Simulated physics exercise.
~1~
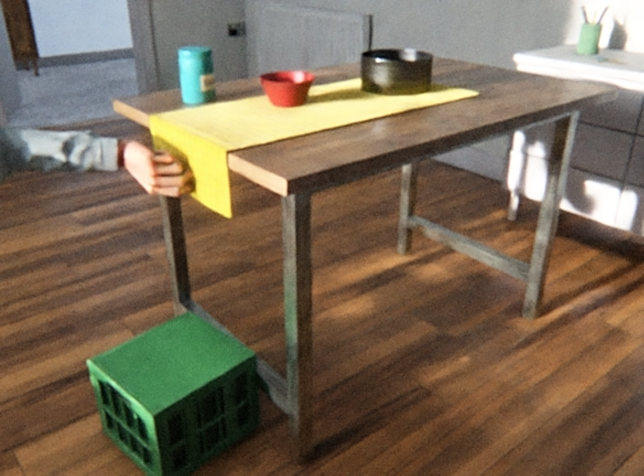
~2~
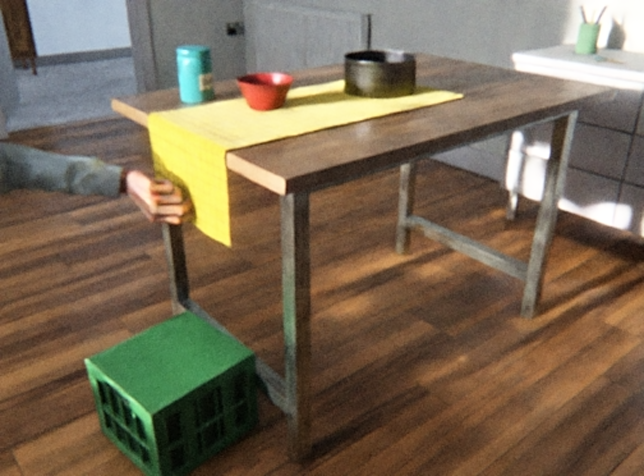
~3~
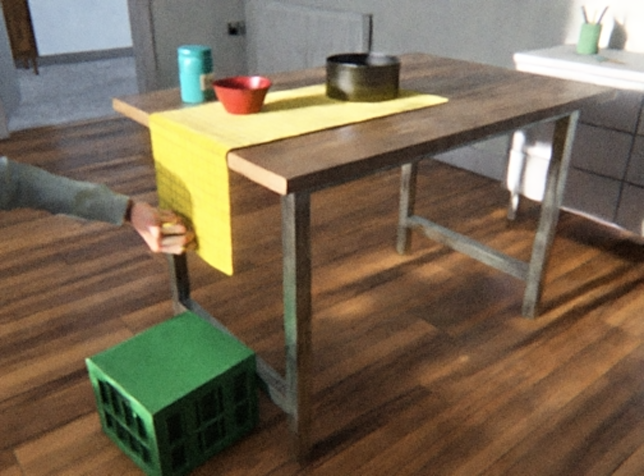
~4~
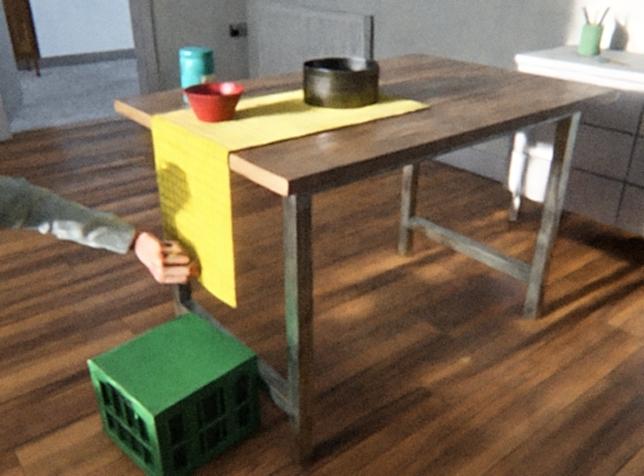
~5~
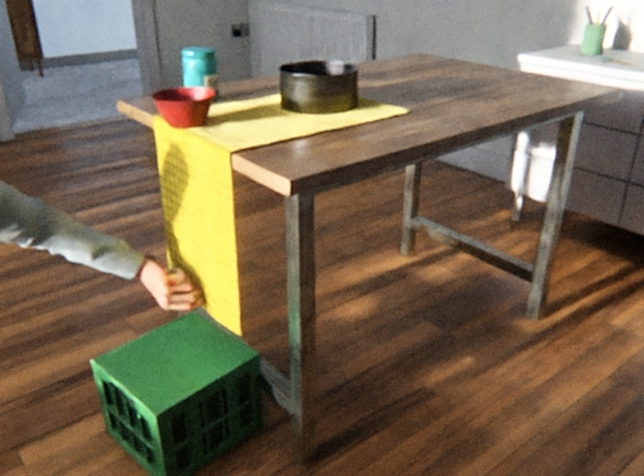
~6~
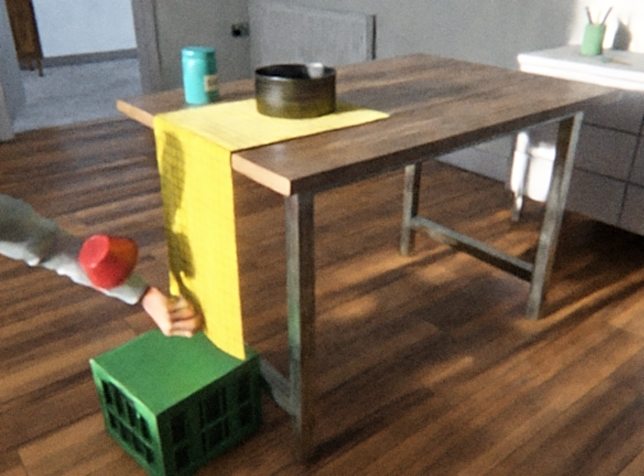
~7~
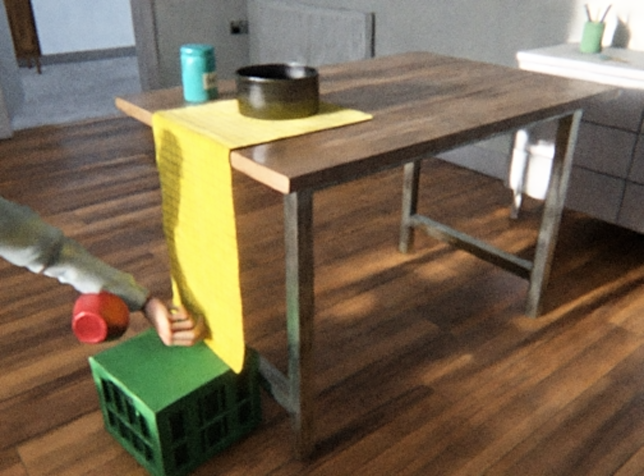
A hand in a grey sleeve reaches in from the left and grips the hanging end of a yellow cloth on a wooden table, seen from slightly above in a sunlit room. A red bowl and a dark pot sit on the cloth, a turquoise jar stands near its far side, and a green crate is on the floor below. The hand draws the cloth steadily down, carrying bowl and pot leftward. The bowl reaches the edge and drops off past the arm. Finally the hem rests against the crate, the bowl is down below the tabletop, and the pot and unmoved jar remain on top.
